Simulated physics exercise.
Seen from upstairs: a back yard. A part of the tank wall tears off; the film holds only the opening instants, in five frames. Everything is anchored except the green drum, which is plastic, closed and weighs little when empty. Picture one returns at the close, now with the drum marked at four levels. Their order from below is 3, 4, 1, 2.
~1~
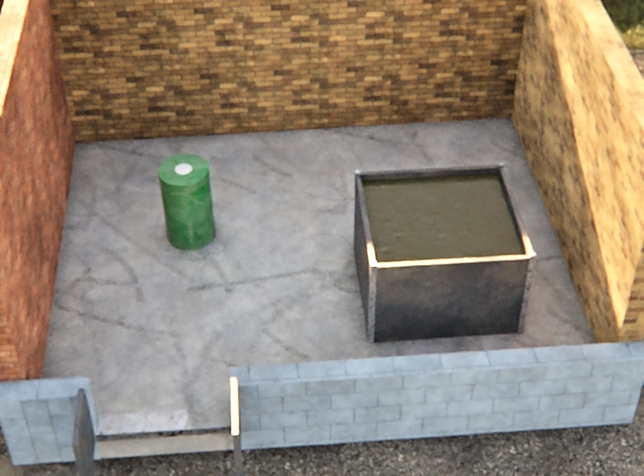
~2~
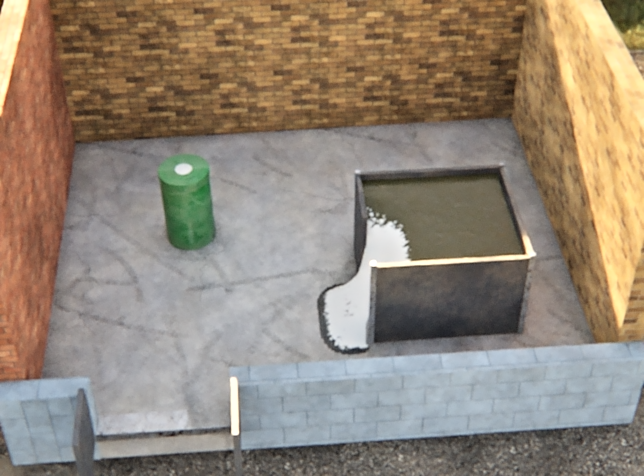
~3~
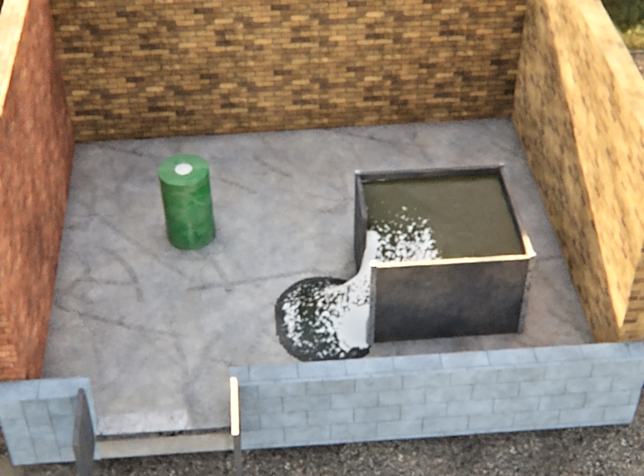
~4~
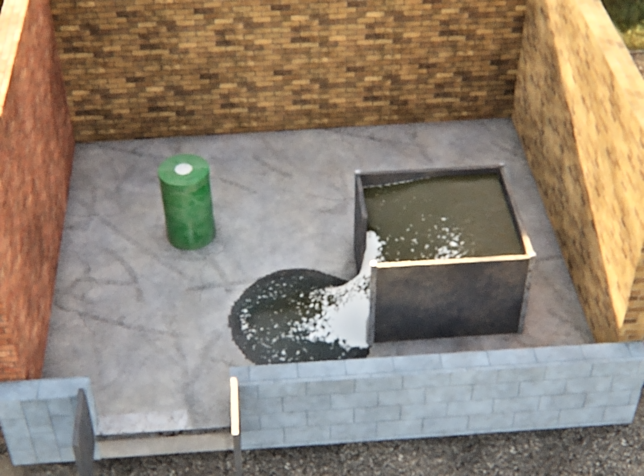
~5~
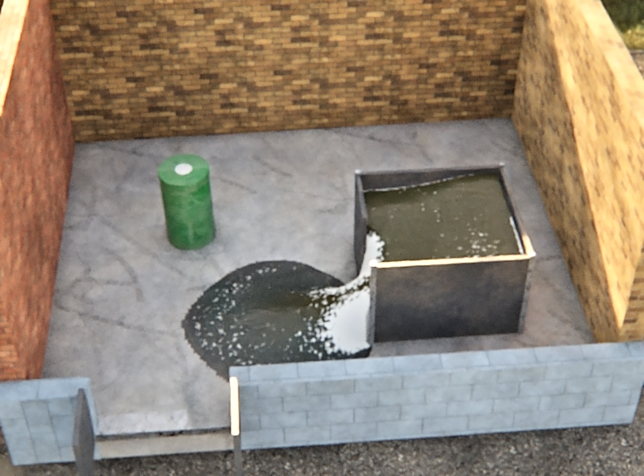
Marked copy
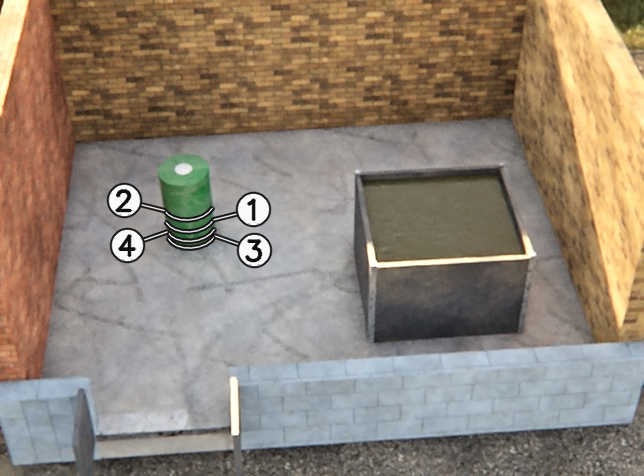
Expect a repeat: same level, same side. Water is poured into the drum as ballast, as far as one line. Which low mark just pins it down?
Go for 4.
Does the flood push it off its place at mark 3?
Yes, it does.
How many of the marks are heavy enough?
Three of them.
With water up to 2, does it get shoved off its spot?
No.
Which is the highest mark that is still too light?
That is mark 3.
In white, 1 at (189, 231); 2 at (188, 220); 3 at (191, 248); 4 at (190, 241); from the bottom up 3, 4, 1, 2.
With 1, it does not move.
With 2, it does not move.
With 3, it is pushed about 3 times its own width away.
With 4, it does not move.
